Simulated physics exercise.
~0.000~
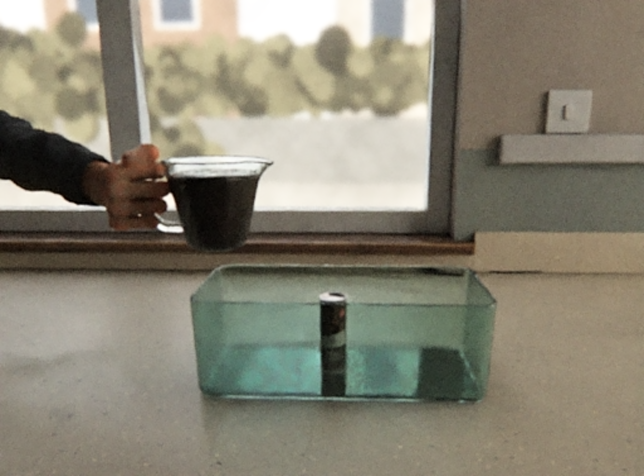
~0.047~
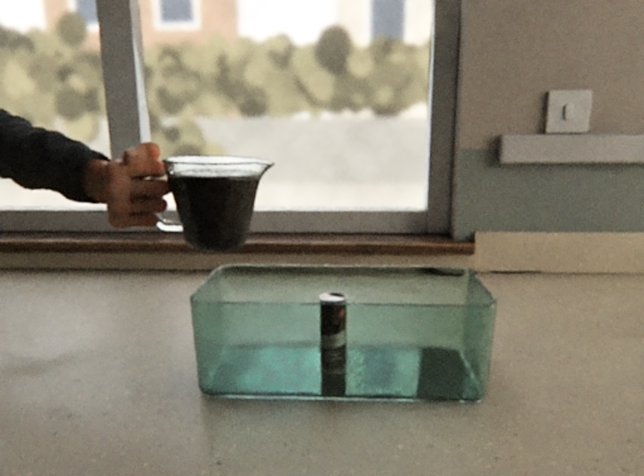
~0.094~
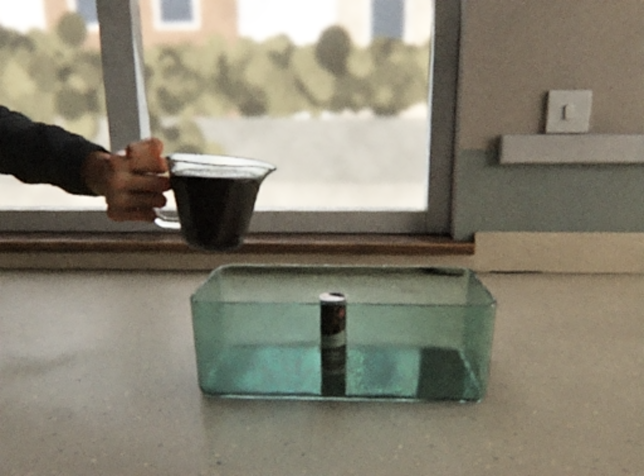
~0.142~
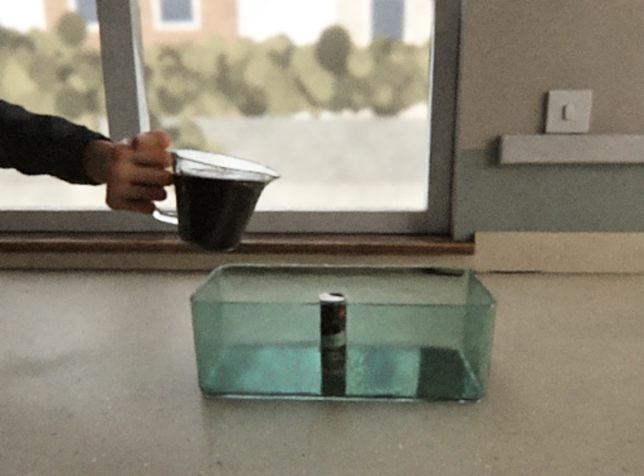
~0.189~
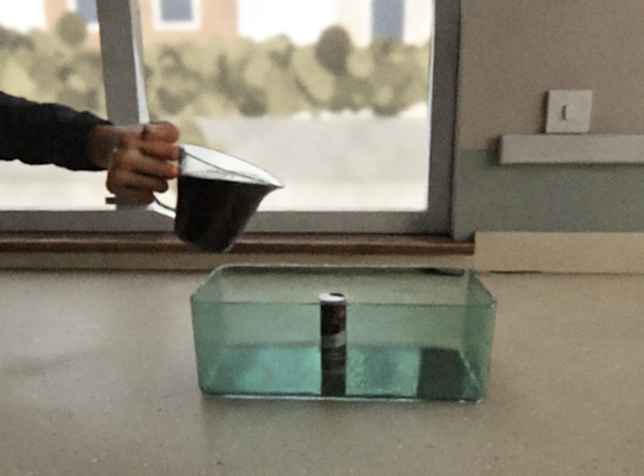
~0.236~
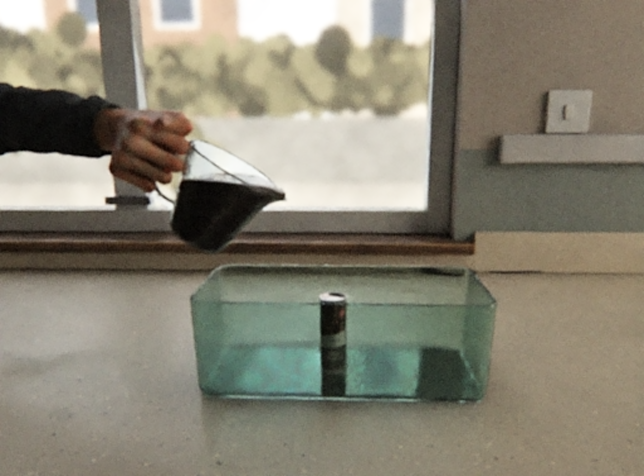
A hand holds a flared jug of dark coffee level above a clear, green-tinted oblong basin with a closed tin standing inside. The jug stays almost still at first, then the hand tilts it steadily to the right, until the coffee reaches the lowered rim.
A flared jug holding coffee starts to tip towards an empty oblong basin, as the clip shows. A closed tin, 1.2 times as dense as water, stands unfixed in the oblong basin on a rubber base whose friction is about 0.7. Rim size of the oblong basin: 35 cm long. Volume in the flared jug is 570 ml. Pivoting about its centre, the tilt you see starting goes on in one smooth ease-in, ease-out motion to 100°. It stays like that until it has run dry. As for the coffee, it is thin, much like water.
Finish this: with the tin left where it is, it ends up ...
It ends up standing.
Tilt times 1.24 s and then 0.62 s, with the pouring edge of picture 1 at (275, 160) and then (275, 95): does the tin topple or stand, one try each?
Run one: It does not tip. Run two: It tumbles.
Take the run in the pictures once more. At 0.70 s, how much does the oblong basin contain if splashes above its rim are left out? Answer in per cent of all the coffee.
About 88 per cent.
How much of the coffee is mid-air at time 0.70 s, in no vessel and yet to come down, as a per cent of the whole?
Close to 5 per cent.
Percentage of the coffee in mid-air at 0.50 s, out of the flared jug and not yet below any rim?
20 %.
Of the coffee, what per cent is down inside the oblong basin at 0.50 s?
Near 38 in a hundred.
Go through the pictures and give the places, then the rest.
It leans 0°; its right rim is at (274, 161); the coffee meets the walls at (172, 173) and (260, 173); the oblong basin's rim runs from (205, 283) to (482, 286); the tin's top is at (333, 300), in the first picture.
It leans 1°; its right rim is at (276, 163); the coffee meets the walls at (173, 172) and (260, 174), in the second picture.
It leans 6°; its right rim is at (278, 167); the coffee meets the walls at (176, 170) and (262, 176), in the third picture.
It leans 12°; its right rim is at (282, 175); the coffee meets the walls at (180, 170) and (266, 178), in the fourth picture.
It leans 21°; its right rim is at (286, 186); the coffee meets the walls at (184, 173) and (275, 182), in the fifth picture.
It leans 32°; its right rim is at (288, 199); the coffee meets the walls at (185, 181) and (285, 191); 1 per cent is over the edge, in the sixth picture.
By 0.50 s the tilt is 91° and 42 per cent is still to pour; the tin stands where it began.
By 0.70 s the tilt is 100° and 6 per cent is still to pour; the tin leans 5°.
By 0.90 s the tilt is 100° and 0 per cent is still to pour; the tin stands 1 cm from where it began.
By 1.12 s the tilt is 100° and 0 per cent is still to pour; the tin stands 1 cm from where it began.
At rest the tin stands 1 cm from where it began.
